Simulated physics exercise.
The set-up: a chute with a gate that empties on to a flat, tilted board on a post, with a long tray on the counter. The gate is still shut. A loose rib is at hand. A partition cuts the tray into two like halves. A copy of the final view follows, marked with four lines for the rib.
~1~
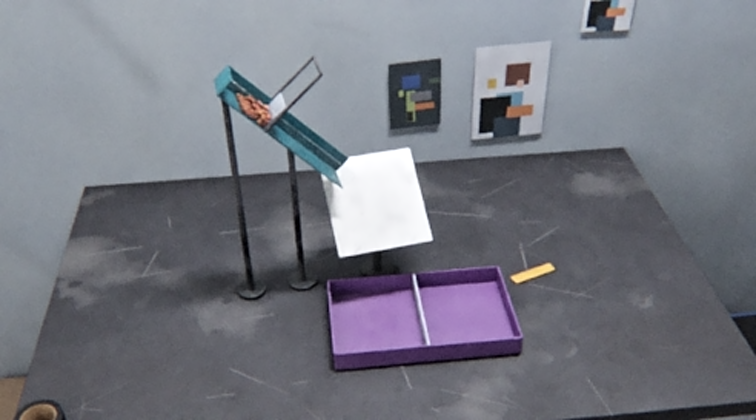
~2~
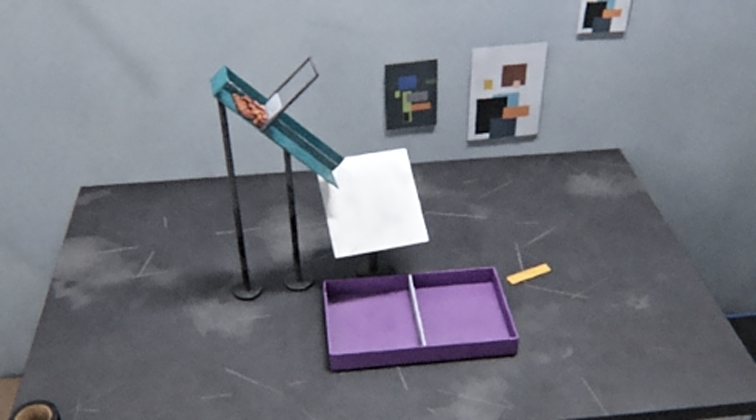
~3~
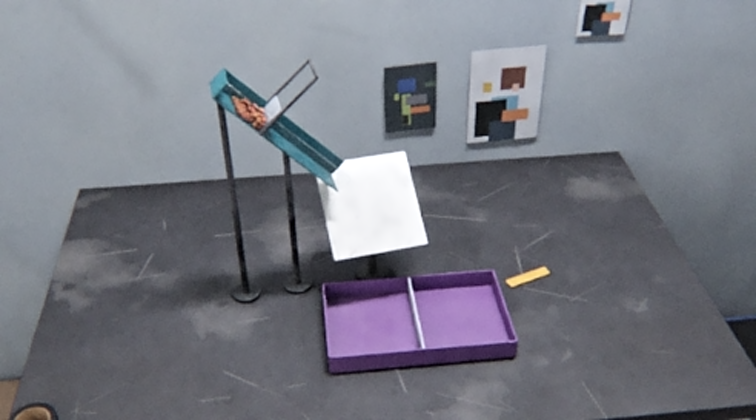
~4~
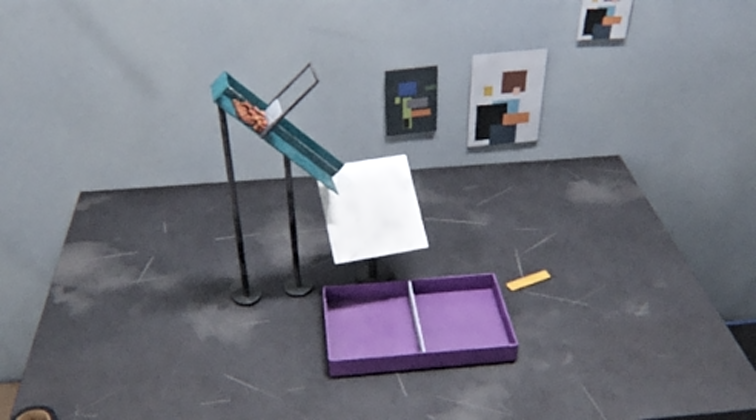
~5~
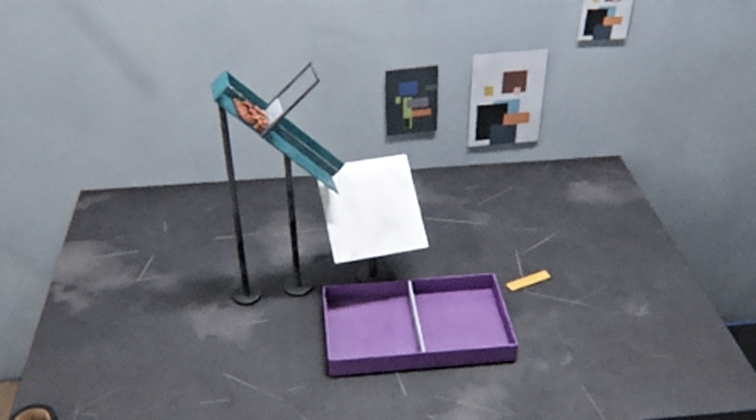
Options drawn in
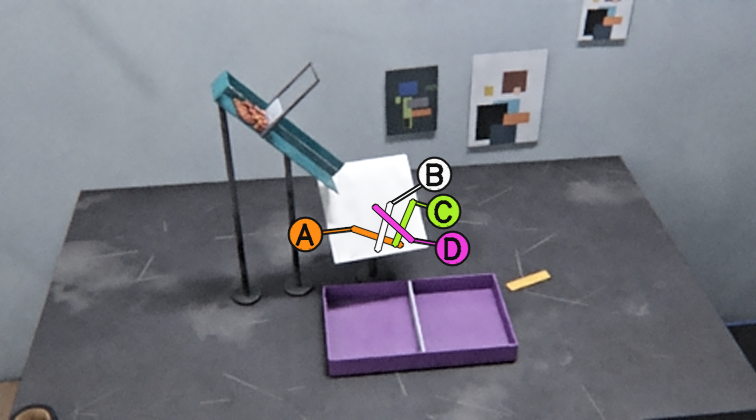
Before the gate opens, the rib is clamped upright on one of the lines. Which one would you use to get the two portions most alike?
D works best here.
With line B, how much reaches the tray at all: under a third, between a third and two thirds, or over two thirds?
Over two thirds.
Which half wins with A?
More lands on the right.
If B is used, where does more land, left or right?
More lands on the left.
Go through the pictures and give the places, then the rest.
The first frame shows load behind the gate near (257, 109), clay pellets; lip of the chute near (339, 180), sloping steeply.
The second frame shows middle of the board near (372, 202), tilted fairly steeply; middle of its low edge near (383, 249); of its high edge near (361, 156).
The third frame shows front corners of the tray near (329, 357) and (517, 341); front end of its middle wall near (424, 349); gate still shut near (276, 107).
The fourth frame shows middle of the load near (254, 115); lip near (335, 186).
The fifth frame shows middle of the load near (254, 114); lip near (335, 186).
On the marked copy, line A from (353, 228) to (400, 244); line B from (390, 204) to (377, 249); line C from (413, 202) to (395, 244); line D from (375, 207) to (411, 239).
For line A, of what is caught, a small share in the left half, all but a few in the right.
For line B, of what is caught, all but a few in the left half, a small share in the right.
For line C, of what is caught, the bulk in the left half, a small share in the right.
For line D, of what is caught, close to half in the left half, close to half in the right.
